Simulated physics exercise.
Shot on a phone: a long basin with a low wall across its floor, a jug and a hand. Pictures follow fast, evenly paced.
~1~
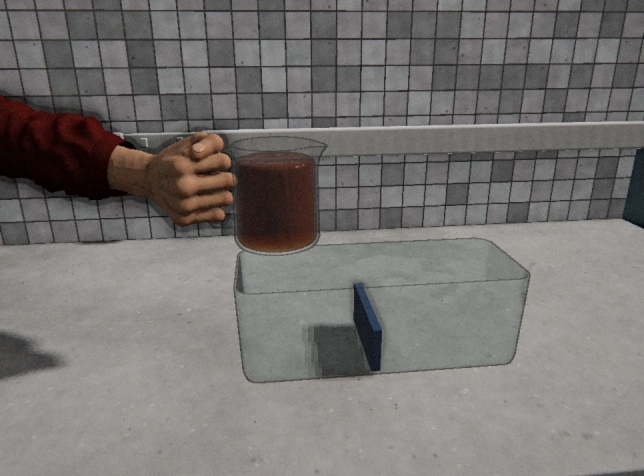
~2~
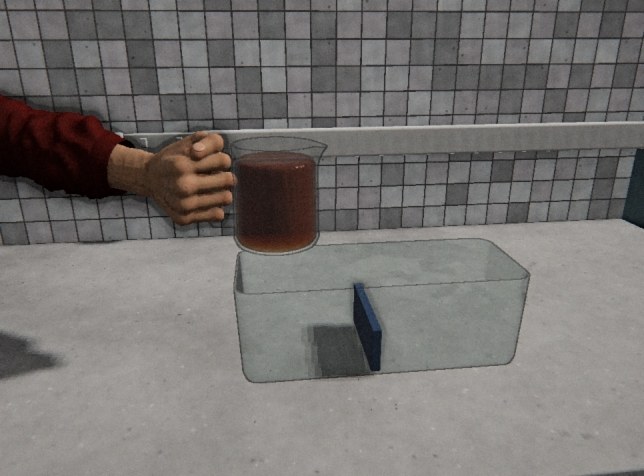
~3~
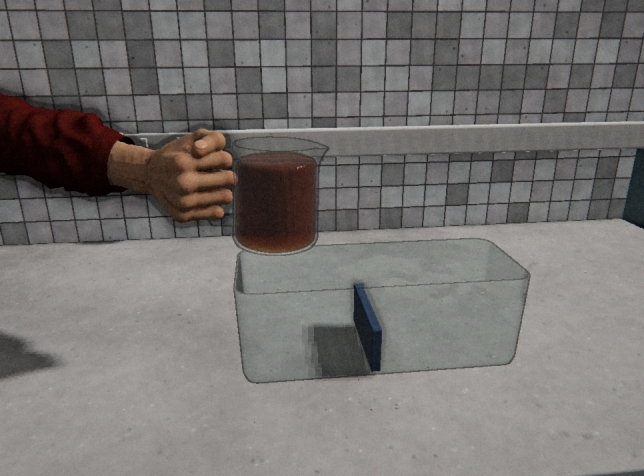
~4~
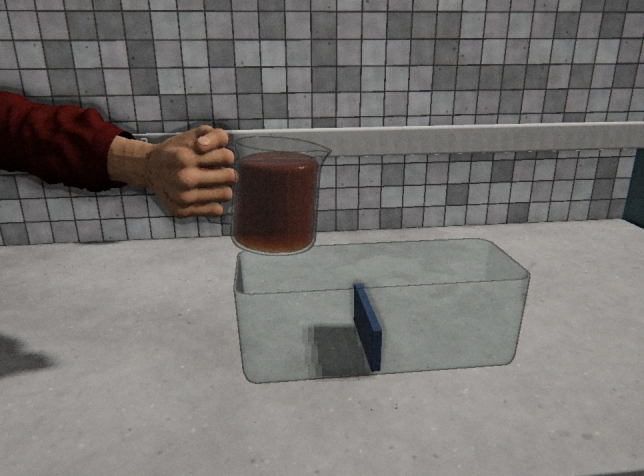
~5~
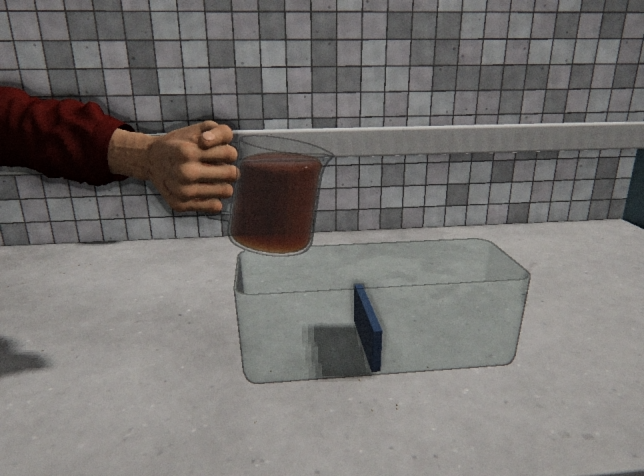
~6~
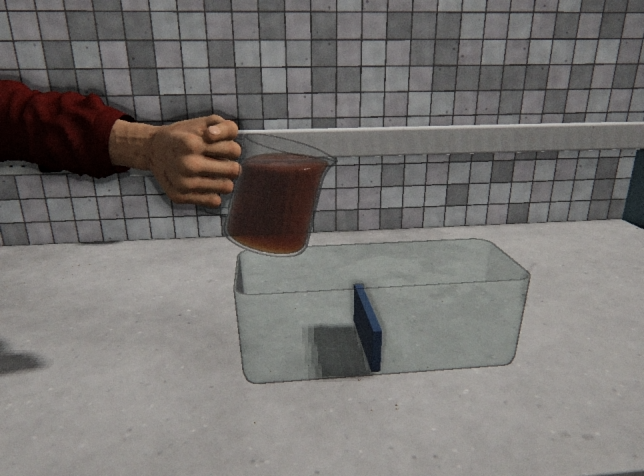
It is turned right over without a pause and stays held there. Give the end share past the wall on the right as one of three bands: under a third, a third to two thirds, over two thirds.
Top band.
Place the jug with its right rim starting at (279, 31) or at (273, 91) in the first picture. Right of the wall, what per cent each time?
First try: 55 percent; second try: 5 percent.
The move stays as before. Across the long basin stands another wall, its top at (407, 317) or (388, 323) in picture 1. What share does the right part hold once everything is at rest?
First try 5 per cent, second try 45 per cent.
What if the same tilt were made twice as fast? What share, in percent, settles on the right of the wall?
About 80 per cent.
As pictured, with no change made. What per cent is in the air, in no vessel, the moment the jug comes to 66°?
Somewhere around 10 per cent of it.
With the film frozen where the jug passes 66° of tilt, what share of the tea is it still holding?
It comes to 80 per cent or so.
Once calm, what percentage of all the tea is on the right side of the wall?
Close to 80 in a hundred.
A moment on, the jug is tipped part way and 82 per cent is still to pour, 0 is left of the wall and 6 right of it.
Next, the jug is tipped on its side and 36 per cent is still to pour, 3 is left of the wall and 47 right of it.
Then the jug is tipped on its side and 9 per cent is still to pour, 12 is left of the wall and 76 right of it.
Later the jug is tipped on its side and 2 per cent is still to pour, 19 is left of the wall and 79 right of it.
At rest 21 per cent lies left of the wall, 79 right of it and 0 outside.
